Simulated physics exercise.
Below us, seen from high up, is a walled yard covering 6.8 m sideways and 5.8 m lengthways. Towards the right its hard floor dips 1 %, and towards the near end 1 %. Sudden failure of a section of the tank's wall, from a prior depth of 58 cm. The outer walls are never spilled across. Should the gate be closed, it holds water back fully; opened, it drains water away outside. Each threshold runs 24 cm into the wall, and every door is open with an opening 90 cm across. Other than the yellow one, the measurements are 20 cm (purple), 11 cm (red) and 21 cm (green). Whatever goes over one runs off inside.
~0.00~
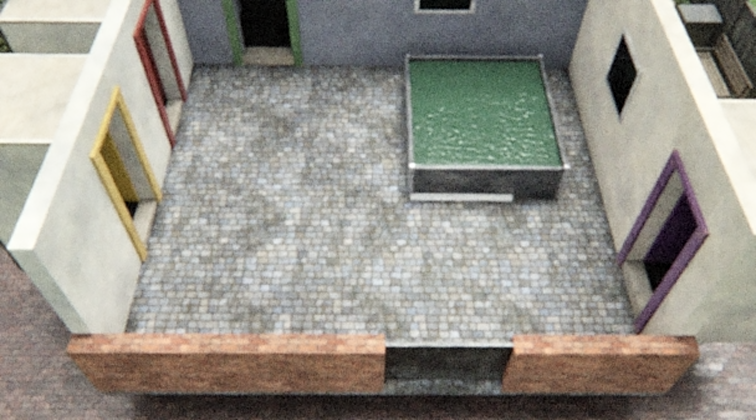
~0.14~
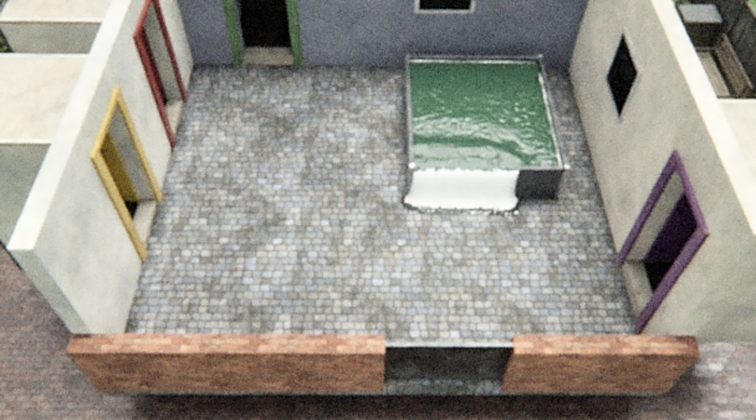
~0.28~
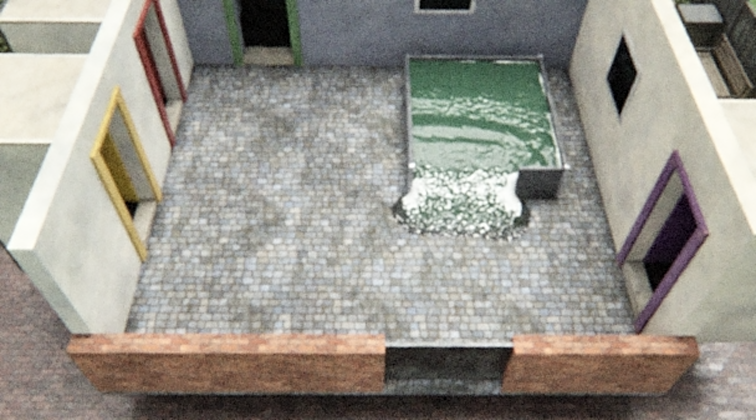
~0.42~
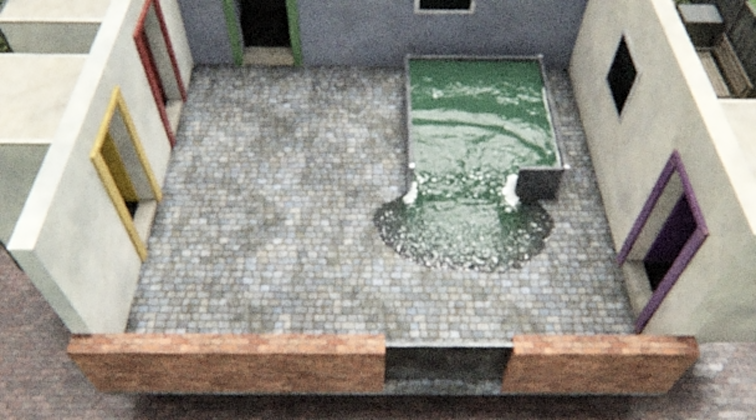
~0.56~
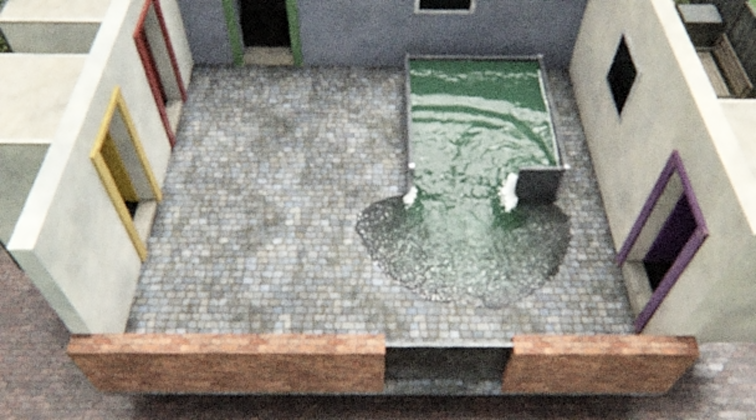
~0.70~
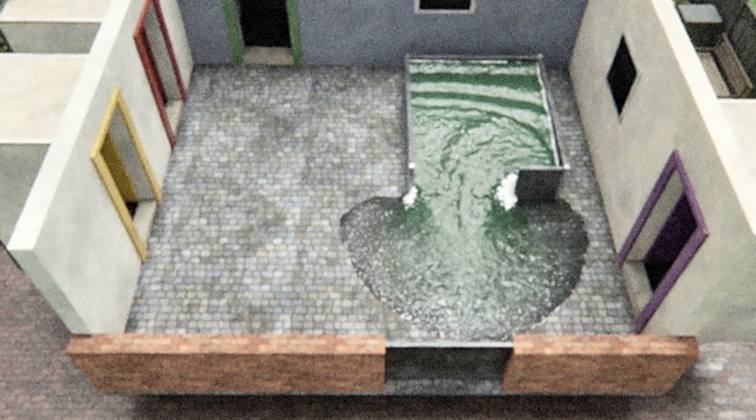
Green water in a raised rectangular tank lies still, then bursts white through the tank's near side and spreads over the paving in a widening, rounded sheet as ripples cross the tank. The walled yard is seen from high up by an unmoving camera. Yellow and red doorways stand left, a green one at the back, a purple one right, and a low brick wall with a gate in front.
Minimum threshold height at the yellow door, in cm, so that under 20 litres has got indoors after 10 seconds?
Approx. 6.5 cm.
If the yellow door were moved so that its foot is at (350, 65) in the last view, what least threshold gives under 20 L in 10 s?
Roughly 8.5 cm, give or take.
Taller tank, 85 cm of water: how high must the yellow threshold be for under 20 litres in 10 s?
The step needs to be some 12.0 cm.
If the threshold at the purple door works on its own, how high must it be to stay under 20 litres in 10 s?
For purple, a step near 17 cm.
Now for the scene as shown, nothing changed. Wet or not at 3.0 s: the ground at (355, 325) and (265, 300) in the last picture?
First soaked, then soaked.
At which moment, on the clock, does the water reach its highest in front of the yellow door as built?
The depth peaks at about 5.0 seconds.
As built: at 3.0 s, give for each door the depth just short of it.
Depth (cm): Purple 18 / yellow 0 / red 0 / green 0.
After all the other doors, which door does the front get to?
That would be the green door.
After 1.4 s water covers 30 % of the floor, deepest (33 cm) near (443, 366); it has not reached the yellow door.
After 3.0 s water covers 40 % of the floor, deepest (38 cm) near (639, 367); it has not reached the yellow door.
After 10.0 s water covers 100 % of the floor, deepest (15 cm) near (584, 158); 6 cm at the yellow door, 3 litres in over its 10 cm threshold.
At the yellow door as built, the water arrived by 3.4 s and peaked near 12 cm at 4.8 s.
With a threshold of 6 cm, 27 litres would have come in within the 10 s; with 8.5 cm, 7 litres. So under 20 litres takes about 6.5 cm.
